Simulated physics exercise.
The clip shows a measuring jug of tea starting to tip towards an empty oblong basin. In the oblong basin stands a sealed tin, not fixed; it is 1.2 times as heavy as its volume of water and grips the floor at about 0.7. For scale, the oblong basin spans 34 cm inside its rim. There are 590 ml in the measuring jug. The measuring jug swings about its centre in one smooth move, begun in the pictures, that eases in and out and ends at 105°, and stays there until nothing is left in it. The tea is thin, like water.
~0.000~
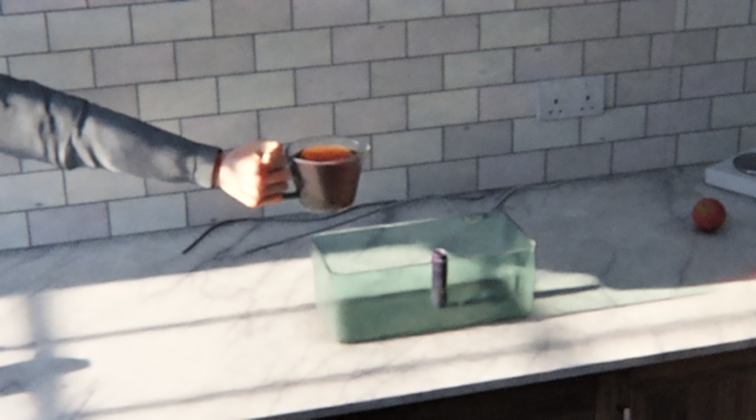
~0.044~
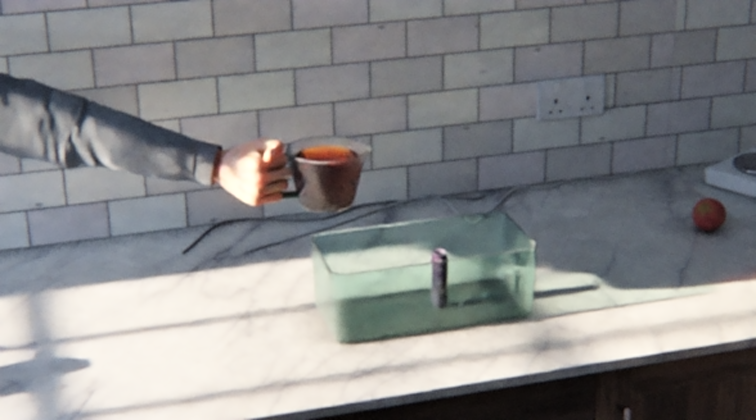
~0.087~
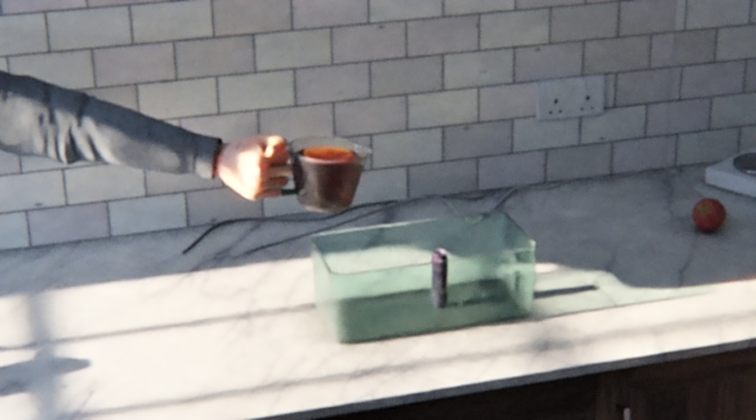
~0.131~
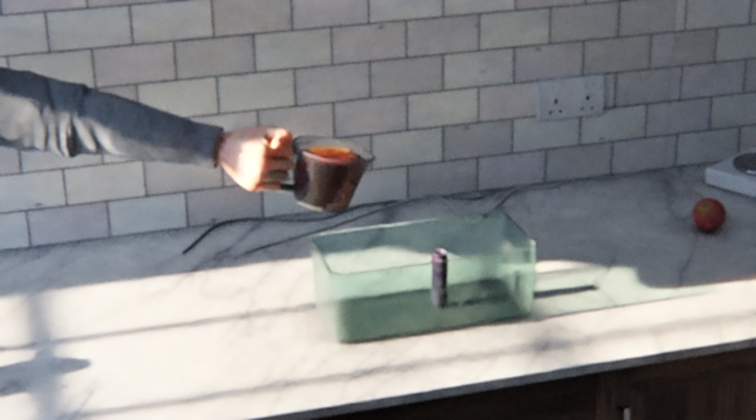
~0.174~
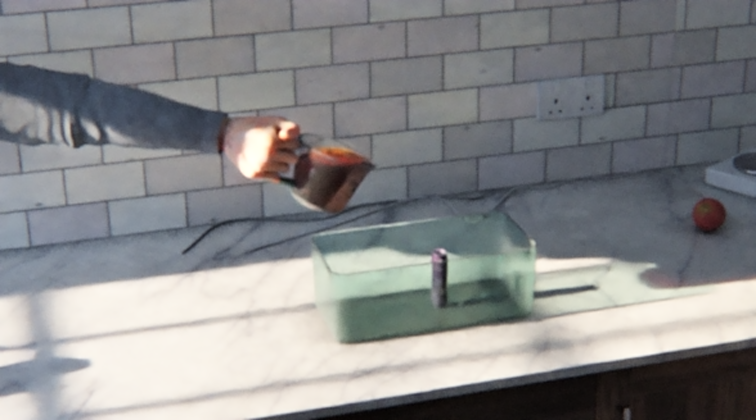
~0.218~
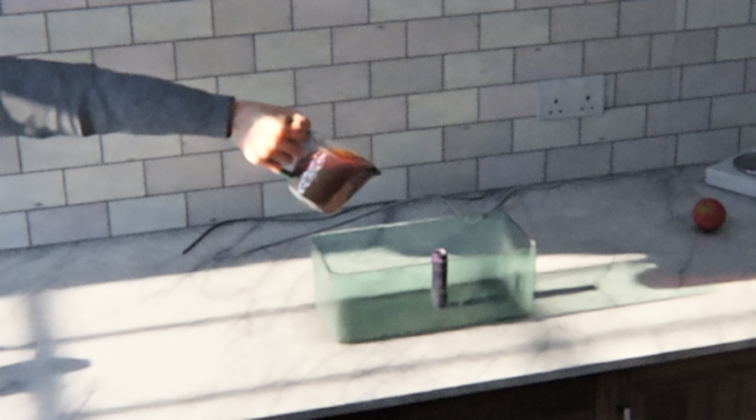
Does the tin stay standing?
It stays up.
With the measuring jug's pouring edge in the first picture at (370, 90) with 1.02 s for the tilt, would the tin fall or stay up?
Then it topples.
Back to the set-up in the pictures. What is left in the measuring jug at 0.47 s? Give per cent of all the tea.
Some 30 per cent.
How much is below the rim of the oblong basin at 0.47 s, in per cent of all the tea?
Some 38 per cent.
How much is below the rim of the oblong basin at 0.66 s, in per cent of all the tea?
Some 92 per cent.
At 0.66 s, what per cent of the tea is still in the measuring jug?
Near 2 in a hundred.
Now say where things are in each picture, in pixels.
The first frame shows tilt 0°; pouring edge (370, 145); surface from (290, 161) to (360, 152); the oblong basin's rim runs from (321, 256) to (521, 230); the tin's top is at (439, 255).
The second frame shows tilt 2°; pouring edge (371, 147); surface from (290, 160) to (360, 153).
The third frame shows tilt 6°; pouring edge (373, 150); surface from (292, 158) to (362, 154).
The fourth frame shows tilt 14°; pouring edge (375, 156); surface from (295, 158) to (365, 156).
The fifth frame shows tilt 23°; pouring edge (377, 164); surface from (297, 160) to (371, 159).
The sixth frame shows tilt 35°; pouring edge (377, 173); surface from (295, 168) to (370, 165); 3 per cent is over the edge.
Then, 0.47 s in, the tilt is 99° and 30 per cent is still to pour; the tin stands where it began.
Then, 0.66 s in, the tilt is 105° and 2 per cent is still to pour; the tin stands where it began.
Then, 0.85 s in, the tilt is 105° and 0 per cent is still to pour; the tin stands where it began.
Then, 1.06 s in, the tilt is 105° and 0 per cent is still to pour; the tin stands where it began.
Finally, the tin stands where it began.
